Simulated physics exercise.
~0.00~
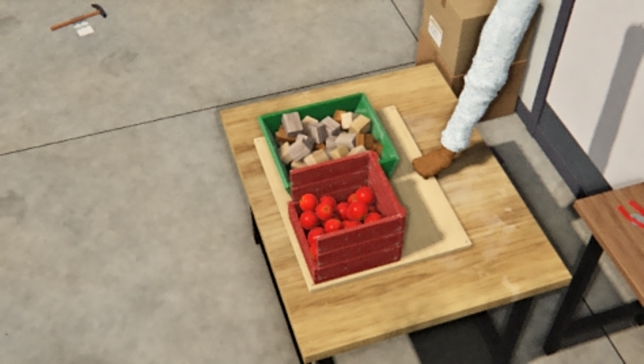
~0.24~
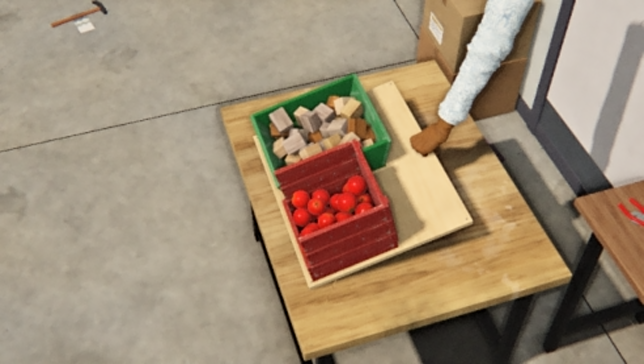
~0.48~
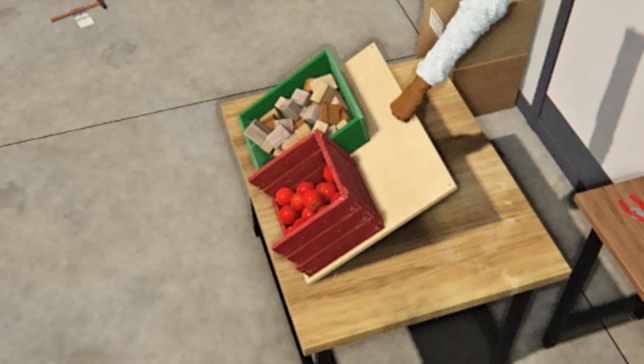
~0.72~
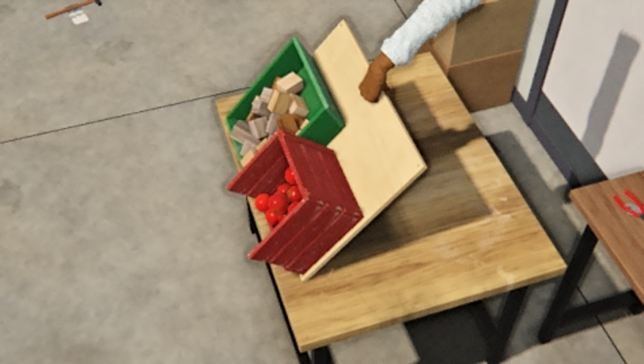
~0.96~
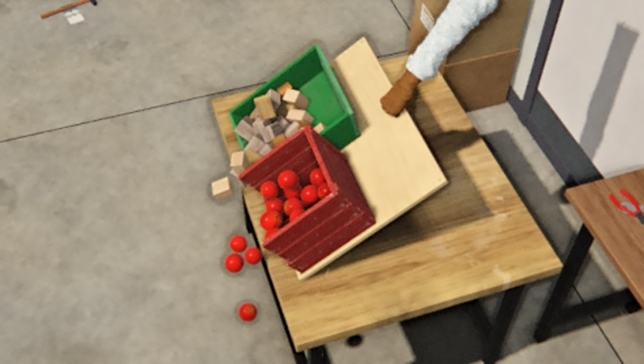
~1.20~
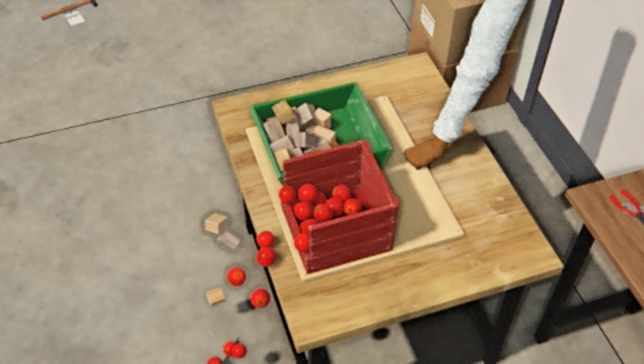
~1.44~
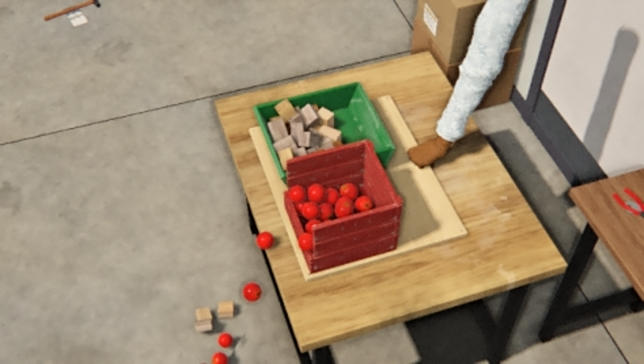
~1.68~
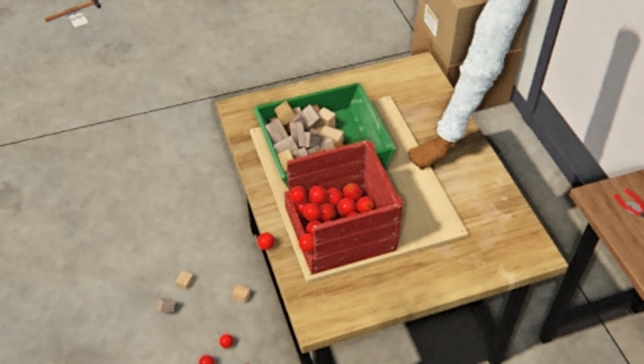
At the start, a red basket of tomatoes and a green basket of wooden blocks sit on a pale board on a table, with a gloved hand at the board's right edge. The hand lifts that edge, and both baskets tilt steeply to the left while their contents slide toward the low side. As the board starts back down, tomatoes and a few blocks spill over the left edge of the table. The hand lowers the board flat, and the fallen pieces scatter across the floor. At the end, both baskets stand upright, still holding most of their contents, and one tomato rests by the table's left edge.
